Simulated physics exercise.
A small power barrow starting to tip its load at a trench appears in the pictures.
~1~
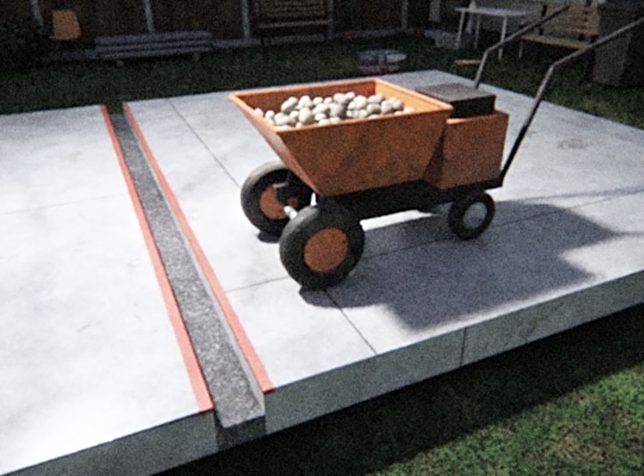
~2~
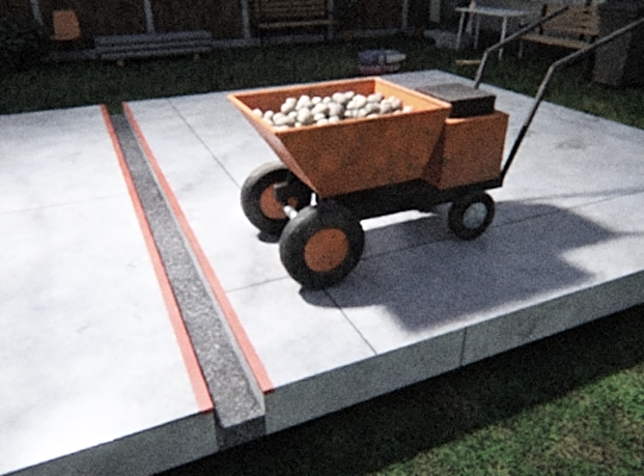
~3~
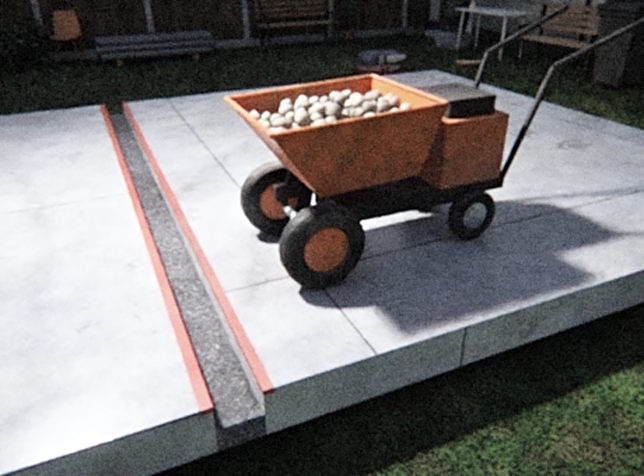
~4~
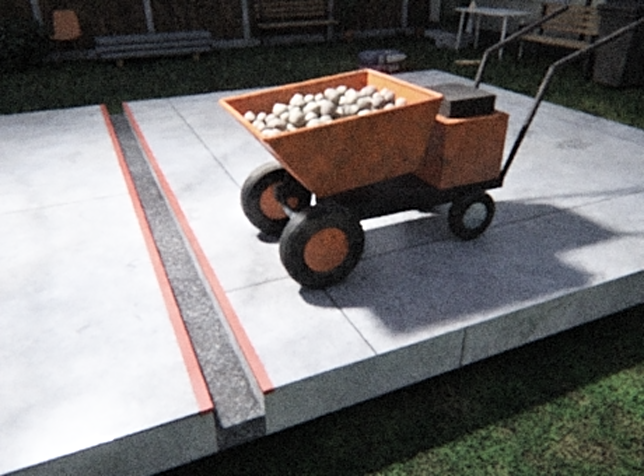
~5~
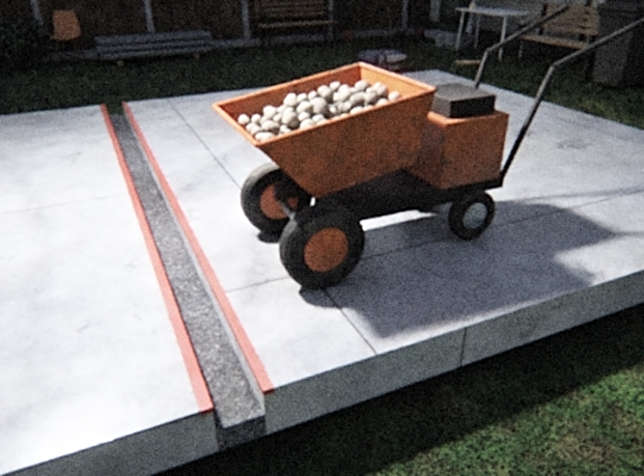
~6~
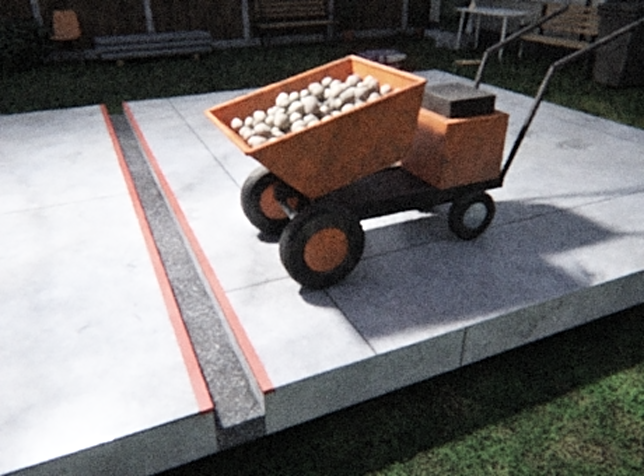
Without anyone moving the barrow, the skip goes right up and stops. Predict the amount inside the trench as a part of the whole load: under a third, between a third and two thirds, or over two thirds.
Below the one-third line.
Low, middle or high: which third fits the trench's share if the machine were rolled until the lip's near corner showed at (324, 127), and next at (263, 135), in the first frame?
Record - trial one: One to two thirds; trial two: Below one third.
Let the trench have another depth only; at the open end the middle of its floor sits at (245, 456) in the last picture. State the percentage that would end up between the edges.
Estimated share: Approx. 30 %.
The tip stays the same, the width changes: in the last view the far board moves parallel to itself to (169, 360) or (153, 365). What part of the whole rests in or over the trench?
The first case gives close to 40 per cent and the second close to 60 per cent.
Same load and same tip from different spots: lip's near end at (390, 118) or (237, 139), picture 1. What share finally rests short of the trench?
Around 50 and 0 per cent respectively.
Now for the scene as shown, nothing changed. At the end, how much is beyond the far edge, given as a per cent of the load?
70 percent.
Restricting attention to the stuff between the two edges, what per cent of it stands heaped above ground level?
Roughly 25 percent.
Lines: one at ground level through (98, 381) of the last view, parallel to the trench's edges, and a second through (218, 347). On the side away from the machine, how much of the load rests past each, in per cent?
In order: 20 per cent, then 80 per cent.
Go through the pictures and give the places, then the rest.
In the first picture, lip of the skip (278, 133), level; top of the load (342, 115), river pebbles; first edge of the trench (244, 339); far edge (188, 355), the trench under half as wide as the skip, and about half as deep as wide.
In the second picture, lip of the skip (277, 134), level; top of the load (357, 117).
In the third picture, lip of the skip (273, 136), tipped barely; top of the load (354, 115).
In the fourth picture, lip of the skip (266, 140), tipped barely; top of the load (350, 113).
In the fifth picture, lip of the skip (257, 146), tipped a little; top of the load (359, 101).
In the sixth picture, lip of the skip (248, 154), tipped a little; top of the load (351, 96); first edge of the trench (244, 339); far edge (188, 355).
Just after the last frame, skip tipped steeply; every one in the skip.
A moment on, skip tipped right over; almost all in the skip; just a few in or heaped over the trench; about a tenth beyond it; just a few falling.
Further on, skip tipped right over; roughly a quarter in the skip; about a tenth in or heaped over the trench; roughly two thirds beyond it.
When it is over, skip tipped right over; about a tenth in the skip; roughly a quarter in or heaped over the trench; roughly two thirds beyond it.
